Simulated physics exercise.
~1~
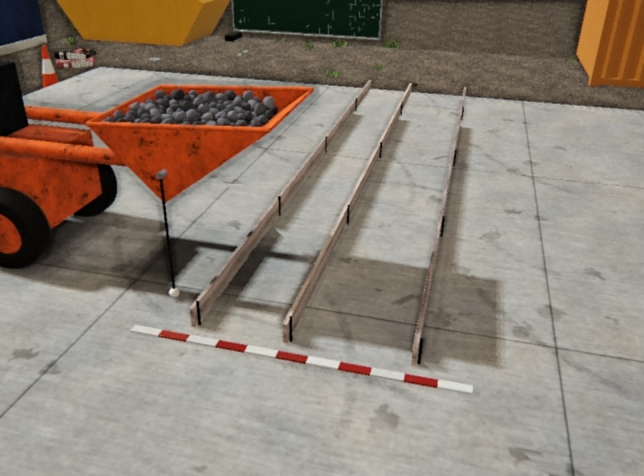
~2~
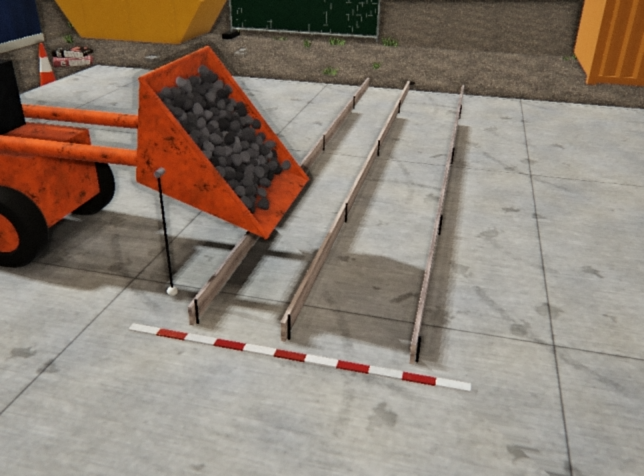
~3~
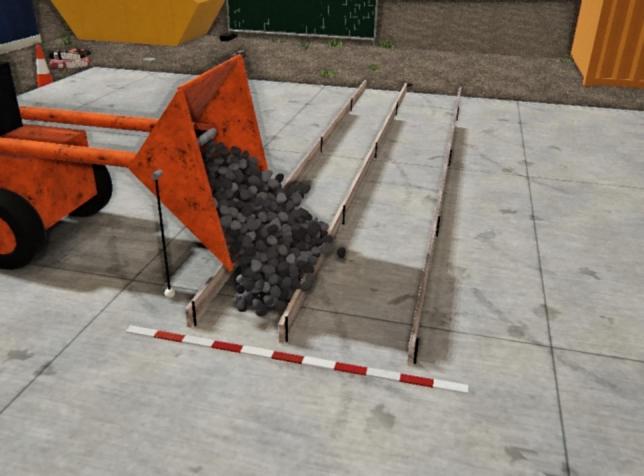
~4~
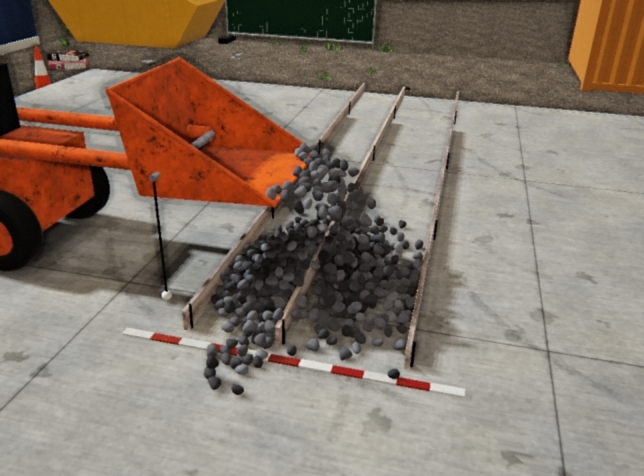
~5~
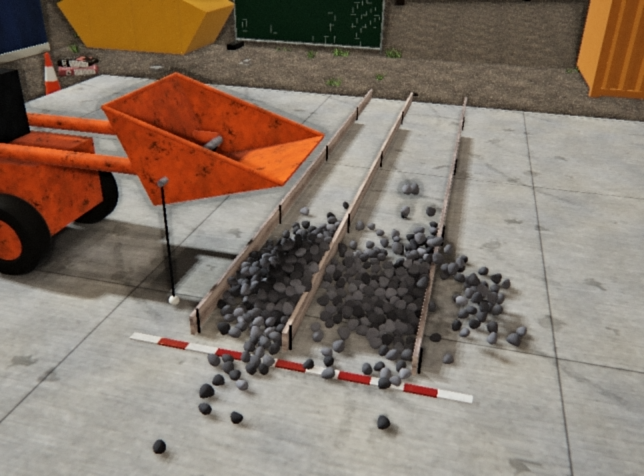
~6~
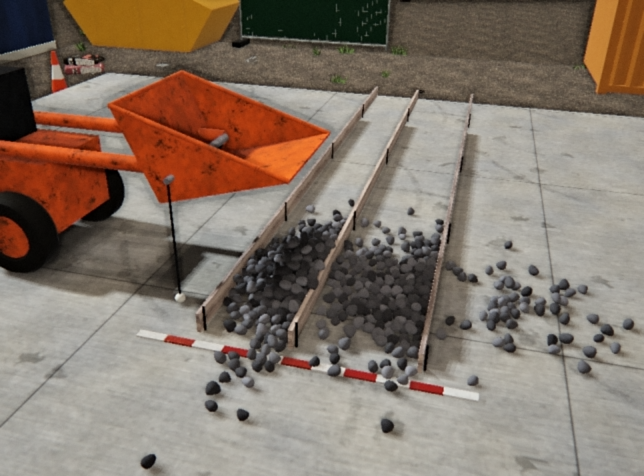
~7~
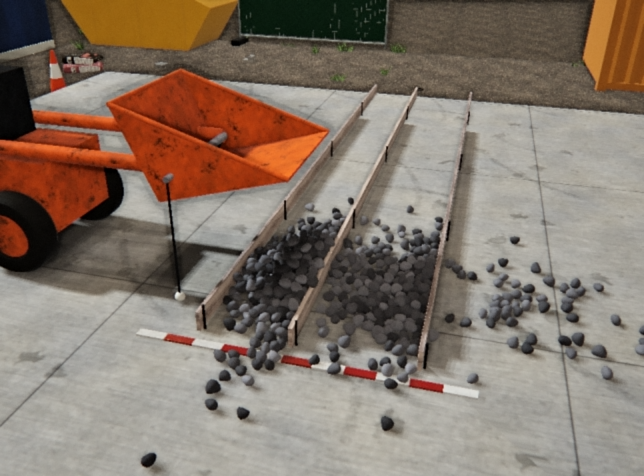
At the start, an orange loader at the left holds a raised bucket full of dark grey stones beside three low boards on a concrete yard, with a red and white striped staff lying in front. The bucket tips forward to the right, and the stones slide toward its lip. They pour out over the nearest boards, then spread across both bays as the bucket swings back up. Some stones roll past the last board and others scatter in front of the staff. Finally, the bucket stays still, nearly empty, with most stones heaped between the boards.
